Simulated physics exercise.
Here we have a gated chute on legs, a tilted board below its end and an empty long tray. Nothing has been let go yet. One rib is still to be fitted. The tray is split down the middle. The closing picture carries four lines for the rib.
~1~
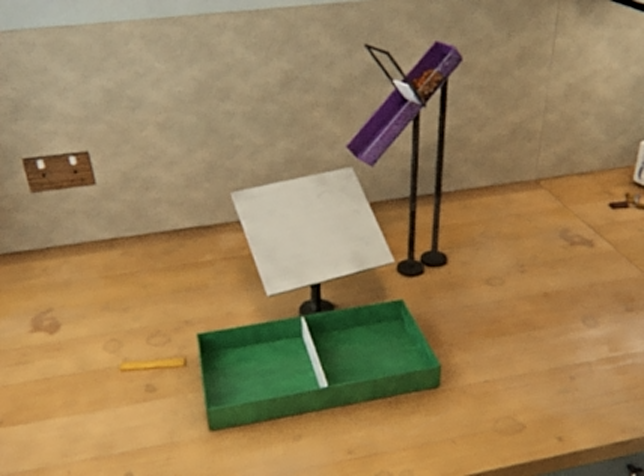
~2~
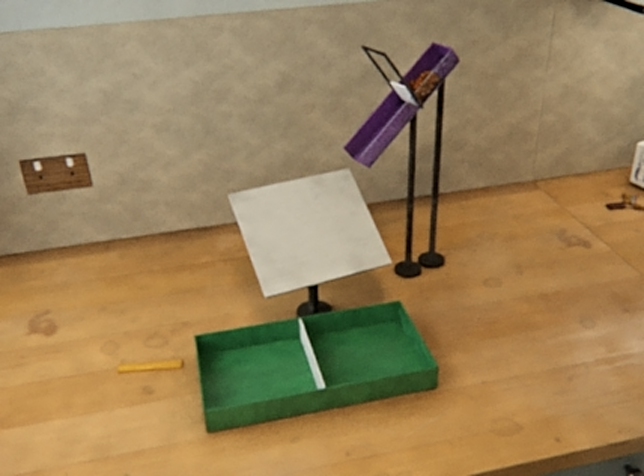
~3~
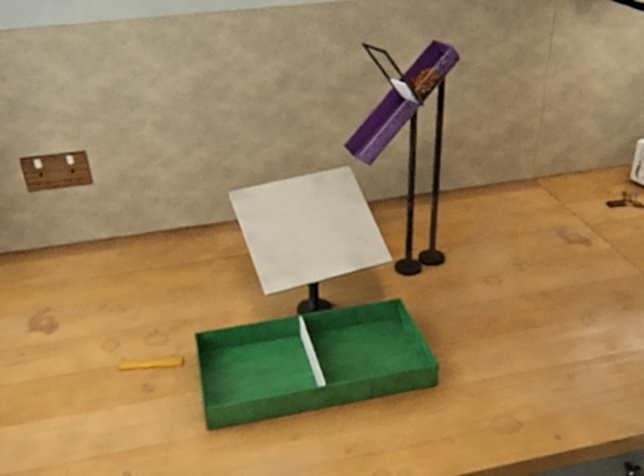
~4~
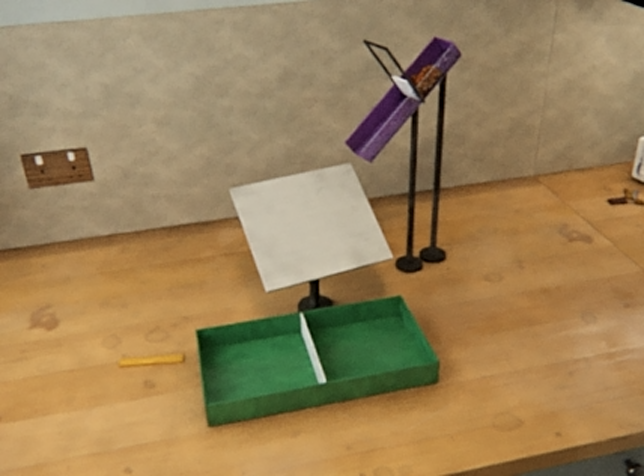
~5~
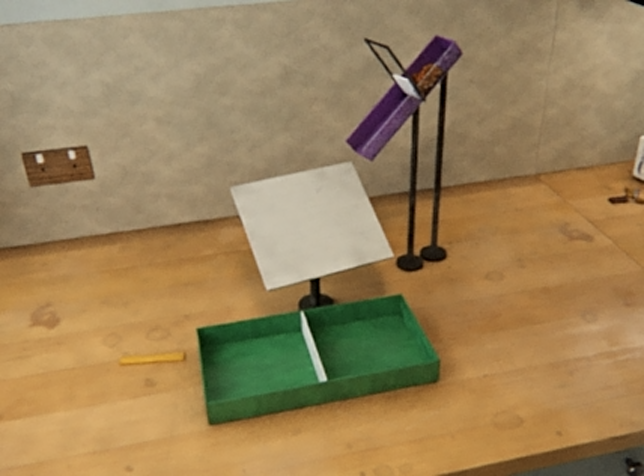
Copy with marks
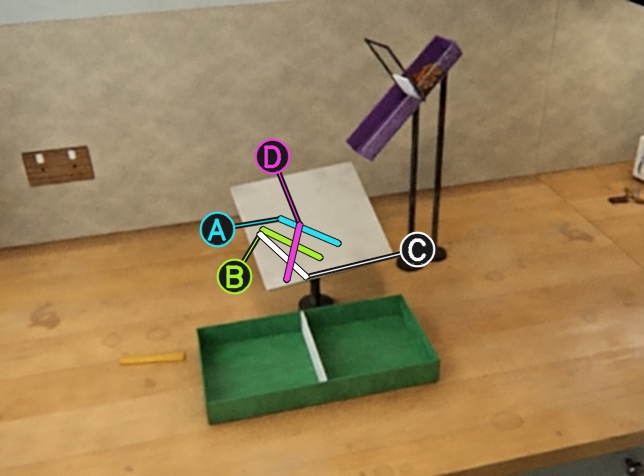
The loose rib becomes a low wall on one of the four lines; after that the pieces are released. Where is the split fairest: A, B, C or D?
Choose D.
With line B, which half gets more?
More lands on the right.
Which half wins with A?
The right half.
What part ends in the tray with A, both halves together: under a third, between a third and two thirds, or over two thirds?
Line A gives over two thirds.
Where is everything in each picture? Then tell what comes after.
Load behind the gate at (424, 88), cereal balls; lip of the chute at (364, 162), sloping fairly steeply, in the first frame.
Middle of the board at (310, 228), tilted fairly steeply; middle of its low edge at (331, 280); of its high edge at (291, 181), in the second frame.
Front corners of the tray at (205, 409) and (438, 364); front end of its middle wall at (325, 386); gate still shut at (401, 85), in the third frame.
Middle of the load at (423, 84); lip at (362, 158), in the fourth frame.
Middle of the load at (424, 82); lip at (363, 156), in the fifth frame.
On the marked copy, line A from (280, 218) to (338, 243); line B from (262, 229) to (319, 257); line C from (260, 234) to (306, 276); line D from (299, 224) to (286, 279).
With A, of what is caught, a small part in the left half, nearly all in the right.
With B, of what is caught, a small part in the left half, nearly all in the right.
With C, of what is caught, about a quarter in the left half, most in the right.
With D, of what is caught, about half in the left half, about half in the right.
